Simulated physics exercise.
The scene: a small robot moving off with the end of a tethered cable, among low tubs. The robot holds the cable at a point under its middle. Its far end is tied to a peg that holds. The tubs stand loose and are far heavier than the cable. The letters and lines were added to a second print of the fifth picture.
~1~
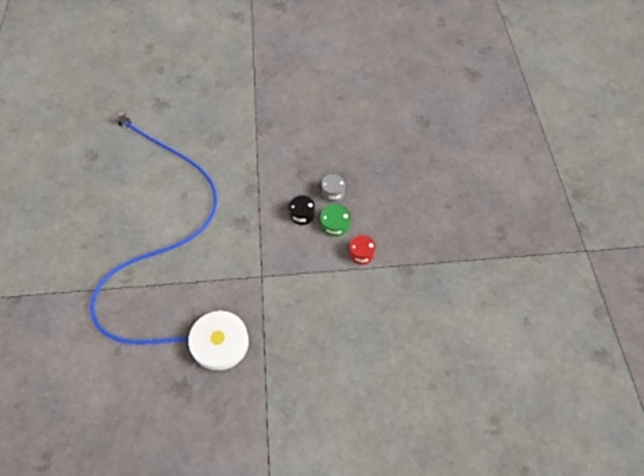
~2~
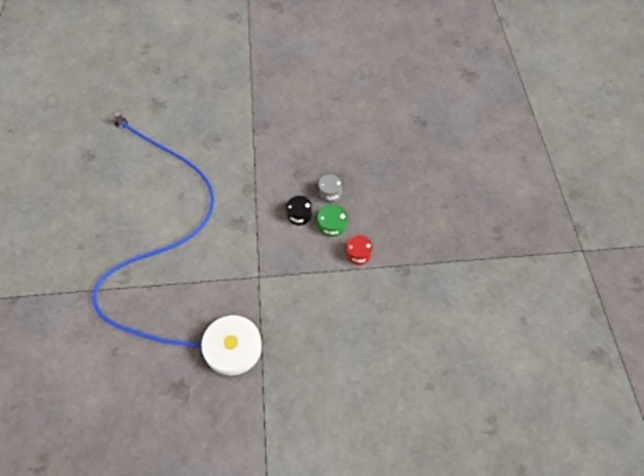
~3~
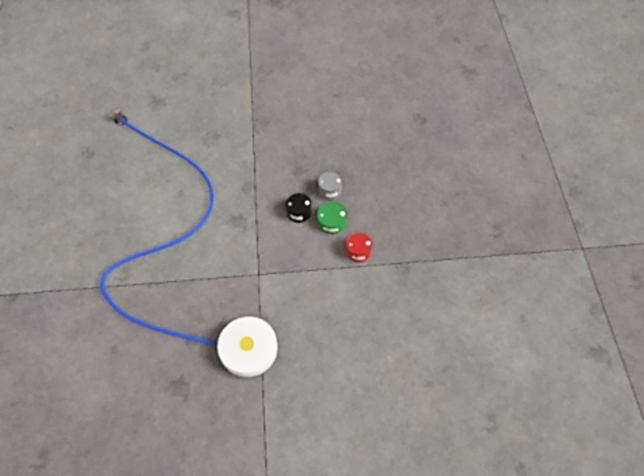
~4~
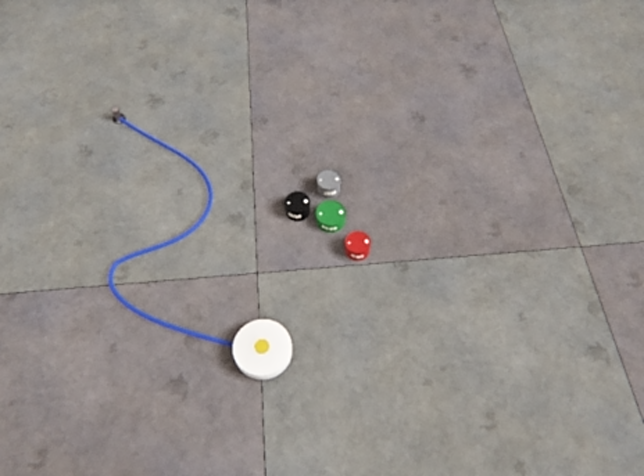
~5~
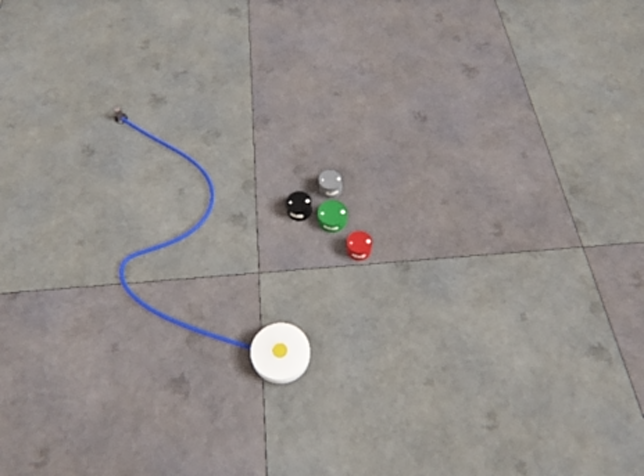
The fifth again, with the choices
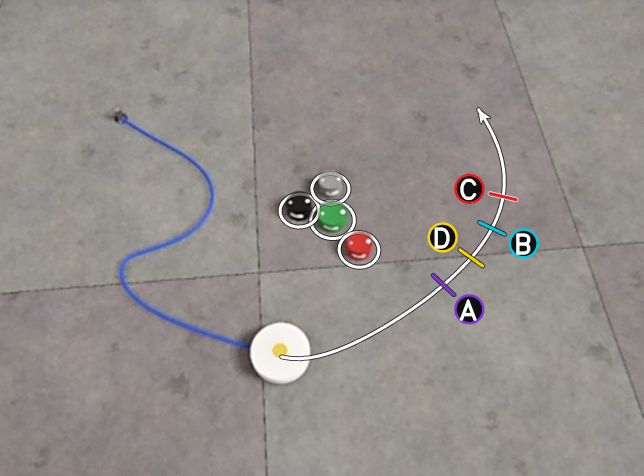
The clip opens on a tiled floor with a white disc-shaped robot at the end of a curving blue cable, left of four small tubs, grey, black, green and red. The robot moves slowly rightward across a tile seam, drawing the cable's lower bend along, while the tubs stay put.
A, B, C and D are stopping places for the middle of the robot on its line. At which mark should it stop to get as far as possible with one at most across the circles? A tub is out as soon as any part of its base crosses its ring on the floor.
Up to mark C.
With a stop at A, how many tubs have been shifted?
By then, none.
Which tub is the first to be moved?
The red one.
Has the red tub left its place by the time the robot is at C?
Yes.
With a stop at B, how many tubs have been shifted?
By then, none.
On the copy, A at (443, 285); B at (492, 228); C at (503, 197); D at (471, 258); the route from (281, 357) via (469, 261) to (479, 110).
On C. First, robot (390, 321).
Then, robot (470, 258).
Finally, robot (505, 192); red tub (363, 229); one over the rings.
By contrast, A is within the limit but short; B is within the limit but short; D is within the limit but short.
